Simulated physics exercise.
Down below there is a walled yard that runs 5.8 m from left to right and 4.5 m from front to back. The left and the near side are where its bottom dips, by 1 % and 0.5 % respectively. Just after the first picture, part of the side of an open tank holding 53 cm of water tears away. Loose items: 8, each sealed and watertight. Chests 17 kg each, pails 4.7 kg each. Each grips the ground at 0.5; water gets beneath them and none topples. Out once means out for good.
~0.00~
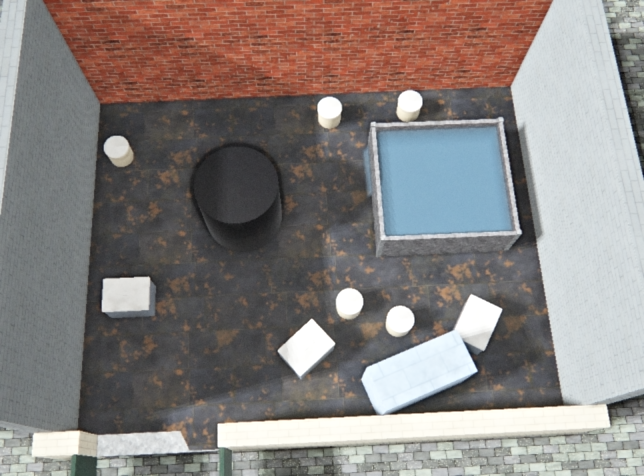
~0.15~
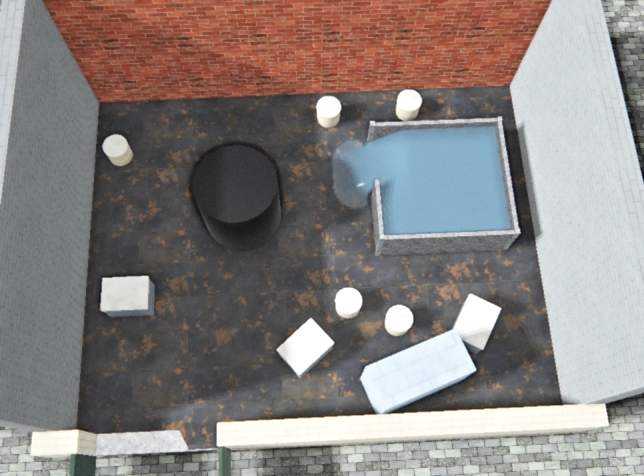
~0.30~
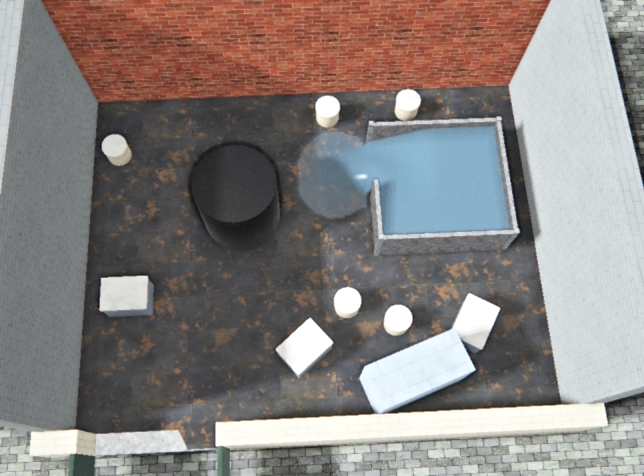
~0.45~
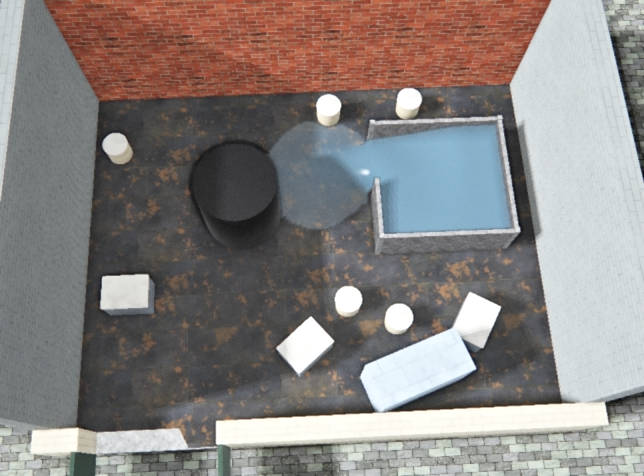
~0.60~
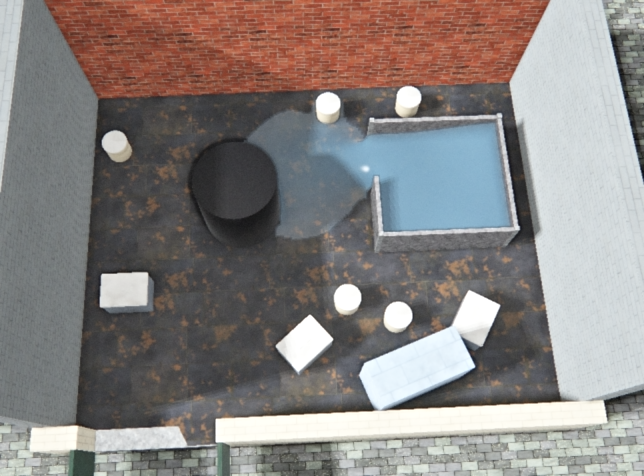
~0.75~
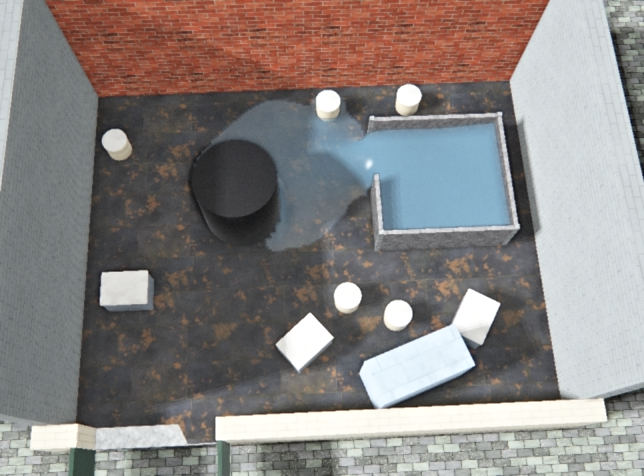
A walled yard with a dark, rust-speckled floor, a brick wall at the back and grey side walls is seen from high above. A black round object stands left of centre, a blue-filled open tank at right, and white pails and chests lie scattered around a pale blue block. Water bursts from the tank's left side and spreads leftward around the black object, while the loose items stay put.
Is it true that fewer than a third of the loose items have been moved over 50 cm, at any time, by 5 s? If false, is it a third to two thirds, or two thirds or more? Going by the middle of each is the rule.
Fewer than a third of them move that far.
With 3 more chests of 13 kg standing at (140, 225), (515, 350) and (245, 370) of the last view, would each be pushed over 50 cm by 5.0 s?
Each in turn ends up beyond the limit, within the limit, within the limit.
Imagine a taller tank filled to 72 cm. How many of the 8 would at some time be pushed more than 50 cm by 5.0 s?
Count under that change: 2.
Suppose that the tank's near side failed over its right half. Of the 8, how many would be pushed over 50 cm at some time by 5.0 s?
That would give 4.
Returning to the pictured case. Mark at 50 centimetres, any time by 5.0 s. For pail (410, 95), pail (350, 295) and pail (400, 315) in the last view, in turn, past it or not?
The first is inside the limit, the second inside the limit, and the third inside the limit.
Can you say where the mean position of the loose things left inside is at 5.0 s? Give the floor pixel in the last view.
It sits at about (332, 280).
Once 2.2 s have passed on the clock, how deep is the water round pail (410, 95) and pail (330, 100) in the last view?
Around 0 cm and 4 cm.
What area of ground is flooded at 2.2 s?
Around 12.0 m2 of it.
After 1.1 s 0 of 8 are over 50 cm from their spots; 0 afloat.
After 2.2 s 0 of 8 are over 50 cm from their spots; 1 afloat.
After 3.5 s 1 of 8 are over 50 cm from their spots; 1 afloat.
After 5.0 s 2 of 8 are over 50 cm from their spots, and 2 have been at some point; 0 afloat.
